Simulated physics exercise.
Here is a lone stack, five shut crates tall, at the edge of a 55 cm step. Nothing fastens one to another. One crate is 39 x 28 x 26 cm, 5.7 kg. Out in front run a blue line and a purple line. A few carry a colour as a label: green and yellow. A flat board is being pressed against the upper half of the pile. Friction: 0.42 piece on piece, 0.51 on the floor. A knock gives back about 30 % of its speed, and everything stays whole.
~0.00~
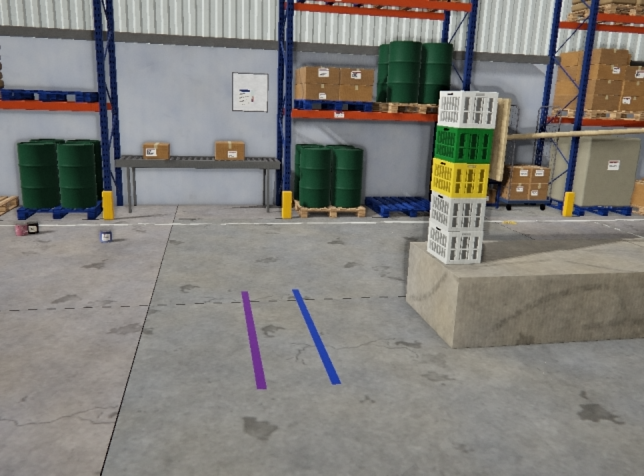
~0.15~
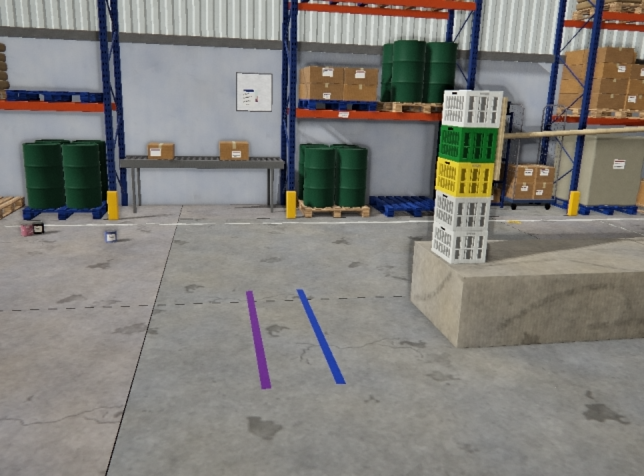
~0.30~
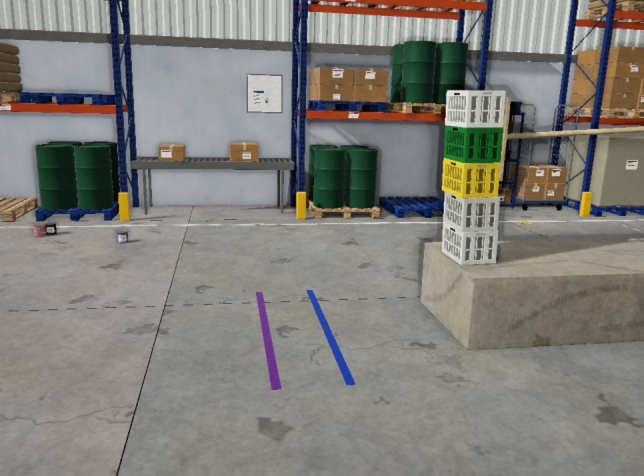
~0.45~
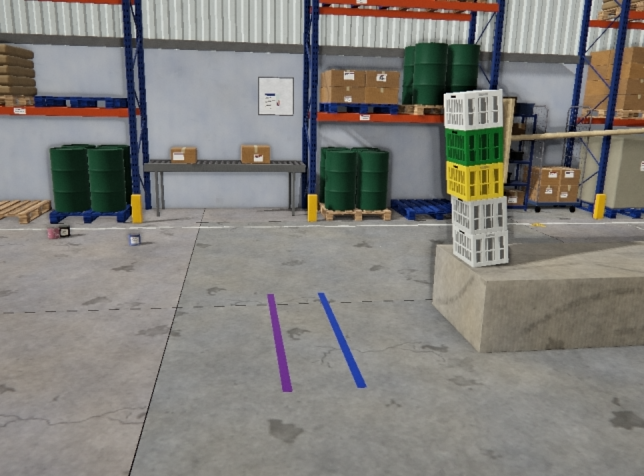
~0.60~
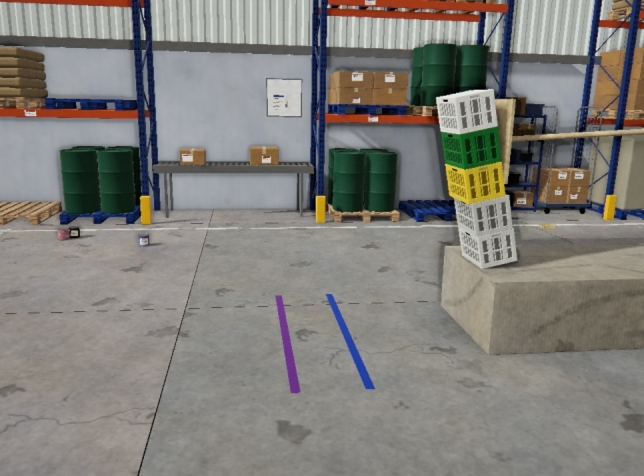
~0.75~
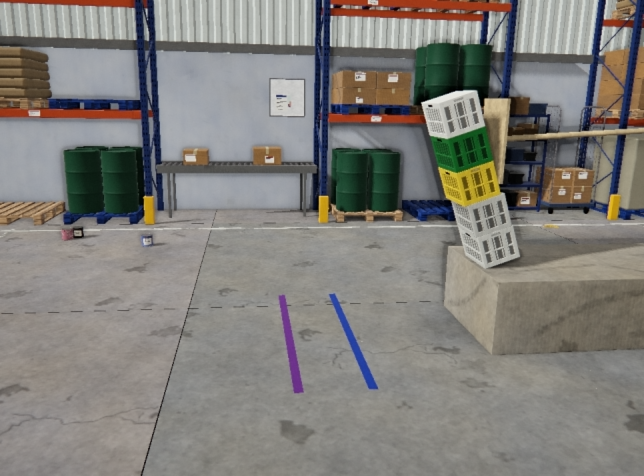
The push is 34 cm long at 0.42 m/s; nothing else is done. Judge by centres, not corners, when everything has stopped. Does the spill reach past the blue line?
Outcome: At least one ends past the blue line.
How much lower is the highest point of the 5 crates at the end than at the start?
Roughly 155 cm.
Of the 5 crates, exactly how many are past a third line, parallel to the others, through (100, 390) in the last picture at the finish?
The count is 0.
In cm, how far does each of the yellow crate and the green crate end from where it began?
Moved: Yellow 140, green 170.
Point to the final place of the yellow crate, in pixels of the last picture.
Around (379, 313).
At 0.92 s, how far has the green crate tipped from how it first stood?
About 30°.
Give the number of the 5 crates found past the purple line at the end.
The count is 0.
After 0.92 s, none of the 5 crates past the blue line, 5 disturbed; green crate leaning 29°; yellow crate leaning 29°.
After 1.14 s, none of the 5 crates past the blue line, 5 disturbed; yellow crate leaning 51°, 15 cm lower; green crate leaning 51°, 25 cm lower.
After 1.38 s, 2 of the 5 crates past the blue line; yellow crate on its side; green crate on its side.
At rest (2.5 s), 2 of the 5 crates past the blue line; yellow crate on its side; green crate on its side. The farthest middle lies 29 cm beyond that line. As the last picture would show them, middles, yellow crate near (379, 313), green crate near (347, 314).
